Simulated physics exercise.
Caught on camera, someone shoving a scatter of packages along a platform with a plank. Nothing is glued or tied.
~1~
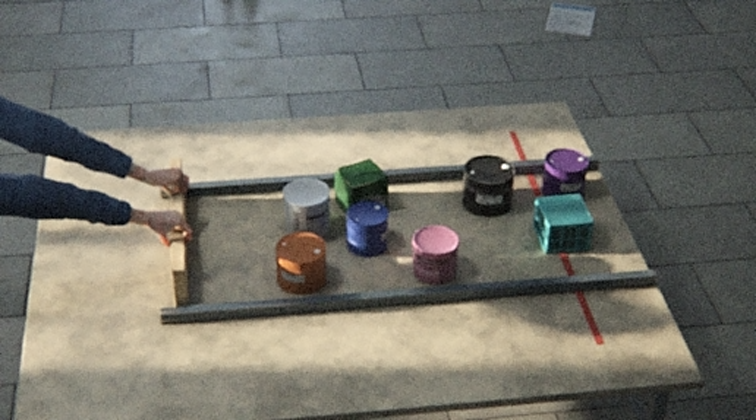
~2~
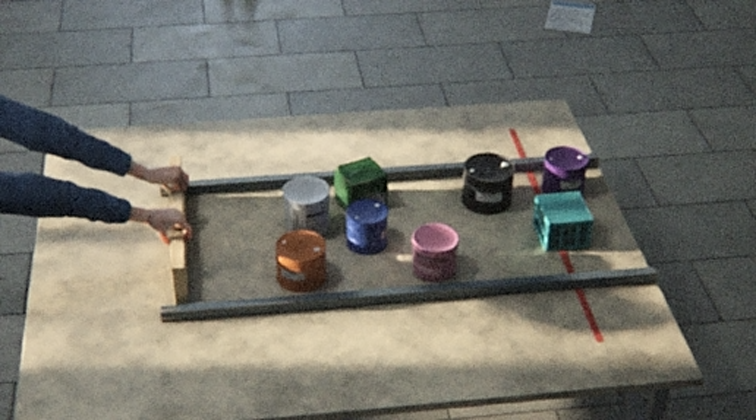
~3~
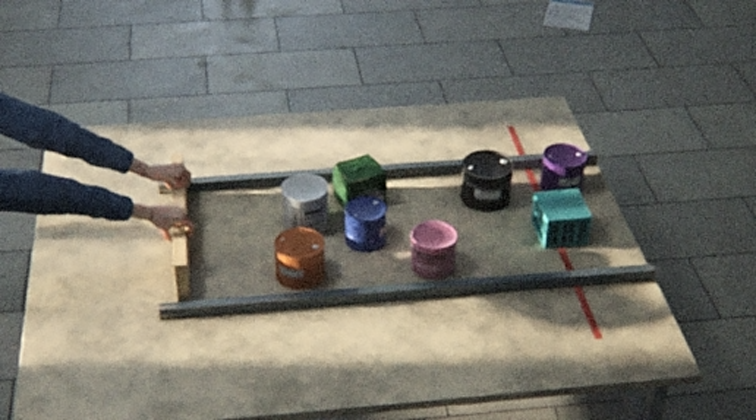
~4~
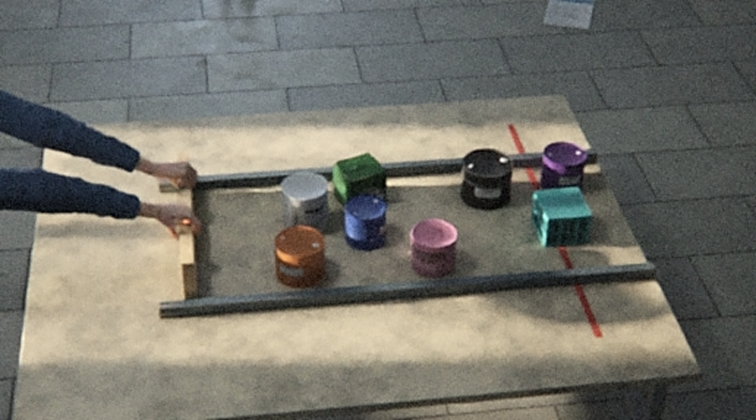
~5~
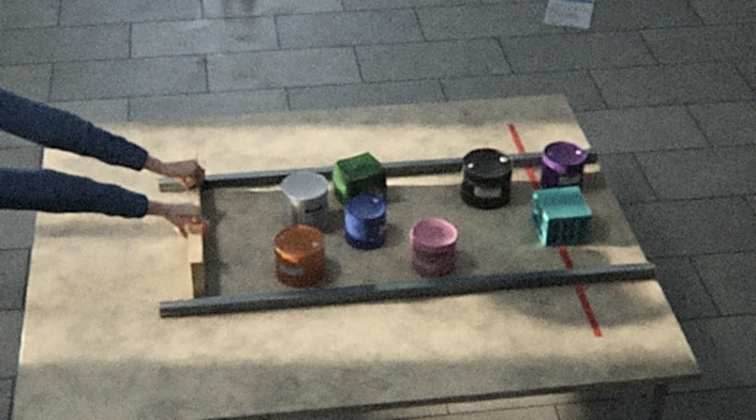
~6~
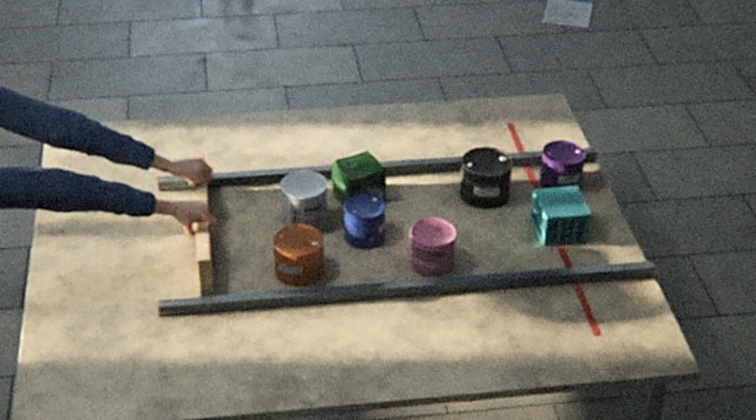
In the video, two hands hold a wooden plank at the left end of a railed platform and slide it slightly right, while the colourful canisters and crates scattered between the rails stay practically still.
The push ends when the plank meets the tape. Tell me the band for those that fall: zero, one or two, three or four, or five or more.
Outcome: The number that fall off is one or two.
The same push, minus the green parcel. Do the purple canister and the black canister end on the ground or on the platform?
The purple canister goes over; the black canister is kept.
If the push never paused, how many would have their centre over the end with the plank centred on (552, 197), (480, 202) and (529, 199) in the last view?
In that order 2, 0 and 1.
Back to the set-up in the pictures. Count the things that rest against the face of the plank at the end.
3 of them.
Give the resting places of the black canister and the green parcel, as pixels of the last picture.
The black canister at (600, 170), the green parcel at (551, 160).
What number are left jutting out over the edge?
It comes to 2.
Early on, none off yet; purple canister at rest near (562, 168); turquoise crate at rest near (560, 216); black canister at rest near (486, 178).
A while later, none off yet; purple canister travelled a little near (580, 166); turquoise crate travelled a little near (577, 210); black canister travelled about its own width near (539, 174).
Finally, the number that fall off is one or two; lost, turquoise crate and purple canister.
